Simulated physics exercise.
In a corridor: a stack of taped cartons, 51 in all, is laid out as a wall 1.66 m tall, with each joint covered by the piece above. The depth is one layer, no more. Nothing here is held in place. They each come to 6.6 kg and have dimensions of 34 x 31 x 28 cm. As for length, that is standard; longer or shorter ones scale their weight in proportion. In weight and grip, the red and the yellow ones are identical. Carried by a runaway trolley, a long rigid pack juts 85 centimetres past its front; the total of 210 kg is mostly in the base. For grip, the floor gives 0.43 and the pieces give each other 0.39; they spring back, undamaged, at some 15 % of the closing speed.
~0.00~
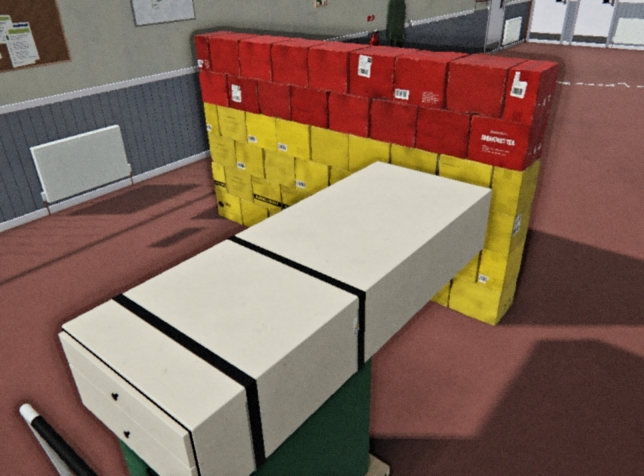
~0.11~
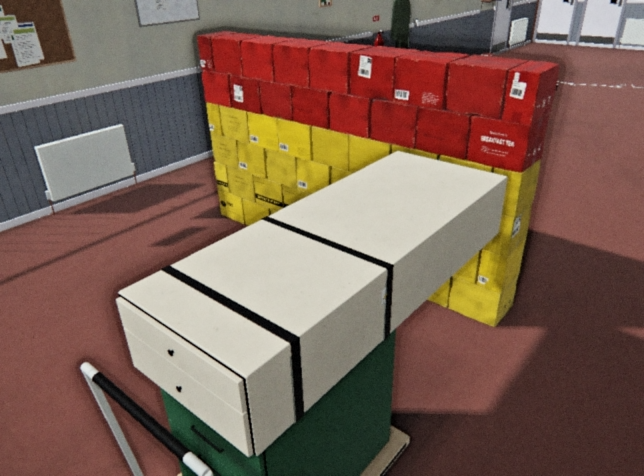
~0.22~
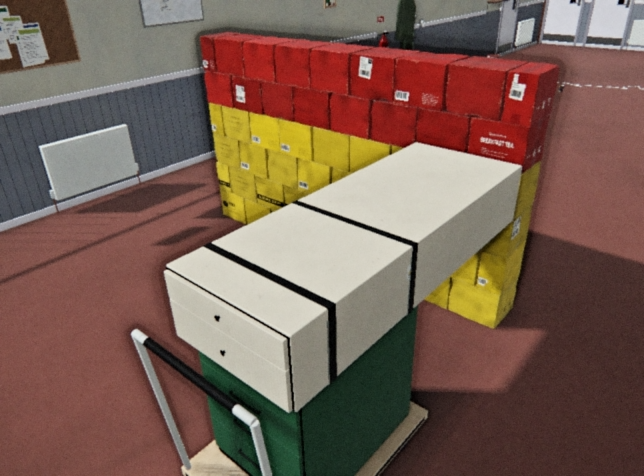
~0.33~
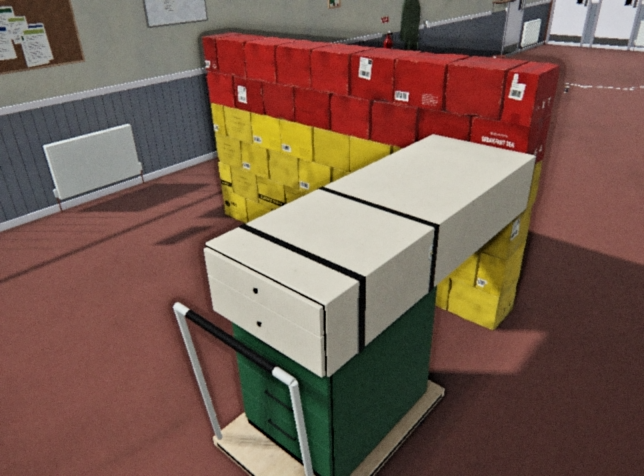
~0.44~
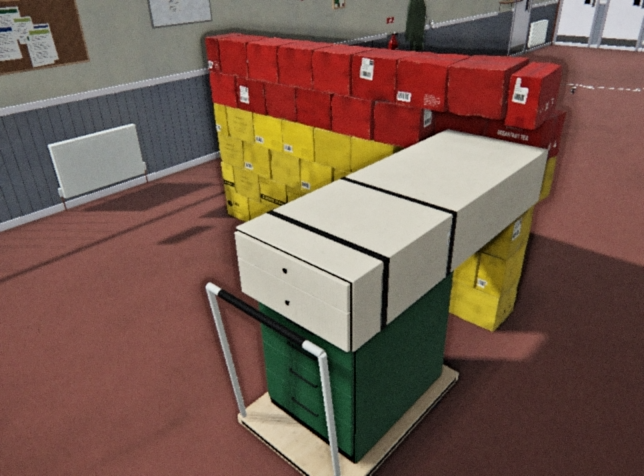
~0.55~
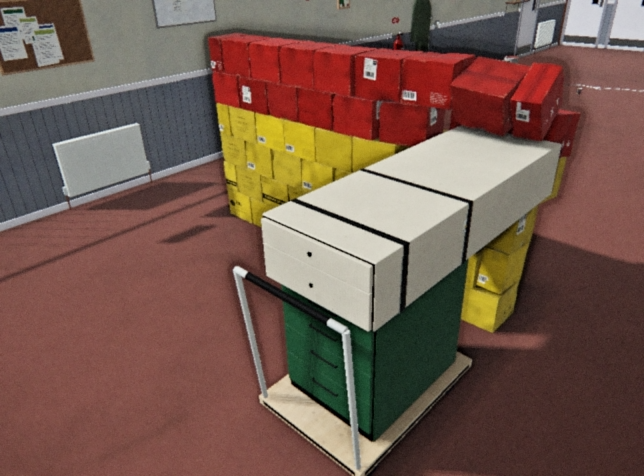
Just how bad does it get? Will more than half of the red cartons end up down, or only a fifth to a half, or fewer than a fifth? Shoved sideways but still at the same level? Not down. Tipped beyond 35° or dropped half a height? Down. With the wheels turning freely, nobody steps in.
A fifth to a half of them.
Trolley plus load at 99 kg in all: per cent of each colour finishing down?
Yellow 10, red 40 per cent.
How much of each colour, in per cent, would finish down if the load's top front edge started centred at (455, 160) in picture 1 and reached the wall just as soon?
Result - yellow: 20%; red: 40%.
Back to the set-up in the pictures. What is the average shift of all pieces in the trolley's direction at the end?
On average the pieces shift about 30 cm.
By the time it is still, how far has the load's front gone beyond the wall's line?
It sits some 125 cm past it.
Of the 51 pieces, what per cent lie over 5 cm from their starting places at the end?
The share is 35 per cent.
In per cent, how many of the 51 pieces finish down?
Estimate: Close to 20%.
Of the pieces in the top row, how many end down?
The number comes to 4.
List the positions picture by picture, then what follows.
In the first picture (pixels give the middle of a visible side; the camera moves round a little), load (485, 212) 60 cm short of the wall; top red carton (521, 97); top yellow carton (463, 181); none has stirred.
Load (500, 198) 39 cm short of the wall; top red carton (520, 98), in the second picture.
Load (515, 186) 18 cm short of the wall; top red carton (519, 99), in the third picture.
Load (529, 176) 26 mm into the wall's line; top red carton (519, 99); movement in 3 of them, in the fourth picture.
Load (541, 168) 20 cm into the wall's line; top red carton (523, 103) 4° from how it stood; steepest lean 4°, the carton at (474, 93); movement in 8 of them, in the fifth picture.
Load (555, 162) 36 cm into the wall's line; top red carton (526, 121) 29° from how it stood; movement in 12 of them, in the sixth picture.
After 0.80 s, load 70 cm past the wall's line, still rolling; 4 of the 17 red cartons down (6 of 51 in all colours); top red carton 75° from how it stood, 10 cm lower; top yellow carton 65° from how it stood, 40 cm lower.
After 1.24 s, load 1.14 m past the wall's line, still rolling; 4 of the 17 red cartons down (7 of 51 in all colours); top red carton on its side; top yellow carton on its side.
After 1.98 s, load 1.32 m past the wall's line, still rolling; 7 of the 17 red cartons down (11 of 51 in all colours); top red carton on its side; top yellow carton on its side.
In the end (3.3 s), load 1.23 m past the wall's line, stopped; 7 of the 17 red cartons down (11 of 51 in all colours); top red carton on its side; top yellow carton on its side. That is 41 per cent. From the last view, middles, top red carton near (556, 88), top yellow carton near (531, 244).
